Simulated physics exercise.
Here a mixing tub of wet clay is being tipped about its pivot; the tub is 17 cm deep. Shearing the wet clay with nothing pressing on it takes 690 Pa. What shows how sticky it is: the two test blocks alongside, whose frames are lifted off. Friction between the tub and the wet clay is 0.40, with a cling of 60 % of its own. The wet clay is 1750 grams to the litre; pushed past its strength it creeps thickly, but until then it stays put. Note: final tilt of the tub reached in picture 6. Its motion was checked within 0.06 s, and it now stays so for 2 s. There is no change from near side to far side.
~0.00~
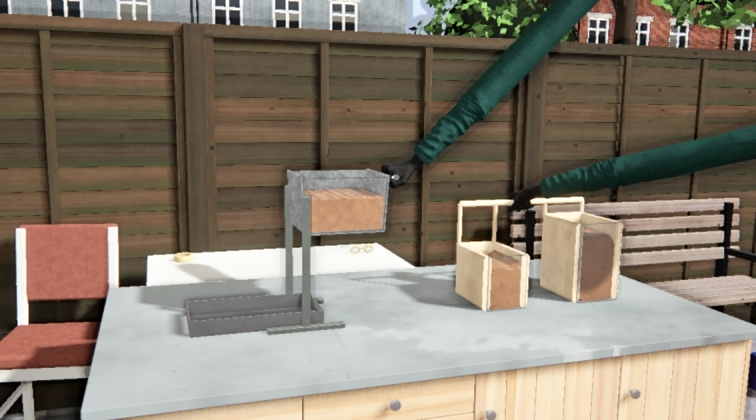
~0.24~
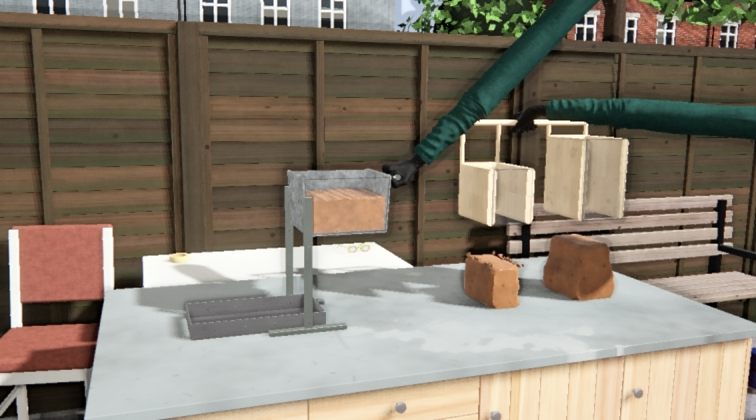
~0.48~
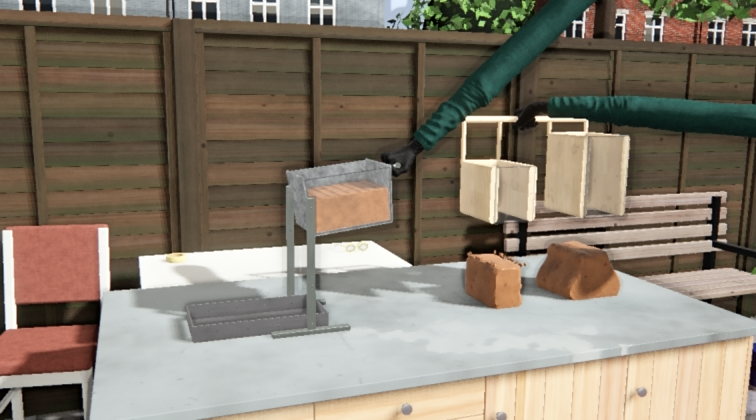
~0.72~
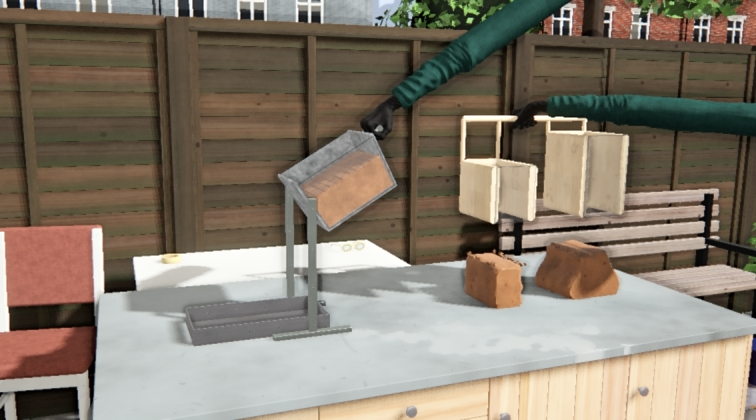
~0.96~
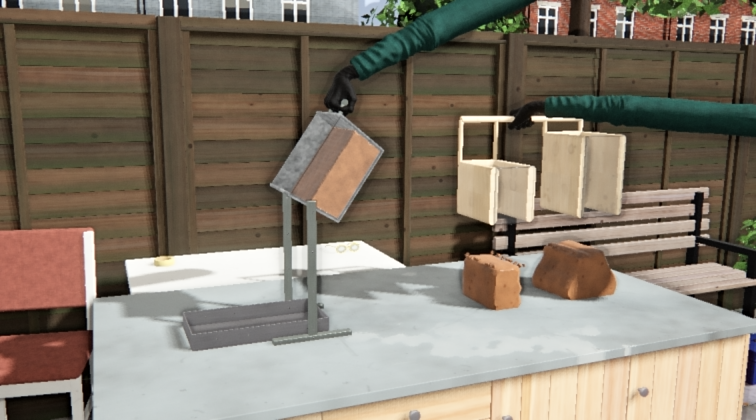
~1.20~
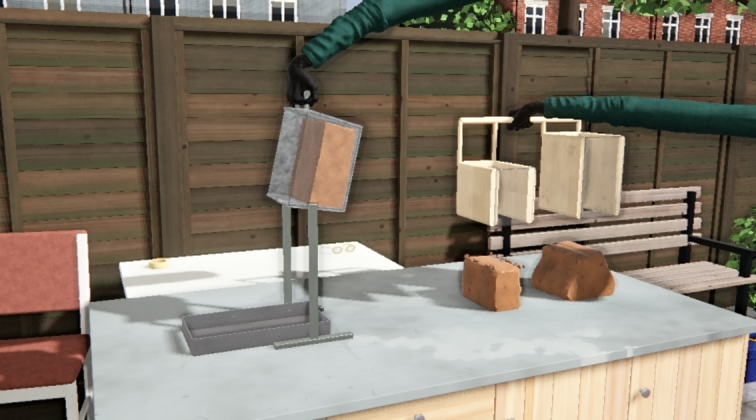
Two green-sleeved arms worked over a grey table, one lifting a pair of wooden moulds off two brown clay blocks, the right one sagging slightly, before the other swung a clay-filled grey tub steeply upward to the left.
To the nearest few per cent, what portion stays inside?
About 100 %.
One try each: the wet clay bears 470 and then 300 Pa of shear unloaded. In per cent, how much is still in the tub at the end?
About 65 % first, about 60 % second.
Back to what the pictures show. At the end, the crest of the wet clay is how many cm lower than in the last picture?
5 cm.
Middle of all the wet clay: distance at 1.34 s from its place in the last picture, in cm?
Looks like around 2 cm to me.
By 1.34 s, the tub is at 77 degrees and holds 100 %.
By 1.51 s, the tub is at 77 degrees and holds 100 %.
By 1.68 s, the tub is at 77 degrees and holds 100 %.
By 1.85 s, the tub is at 77 degrees and holds 100 %.
By 3.20 s, at the end, the tub is at 77 degrees and holds 100 %.
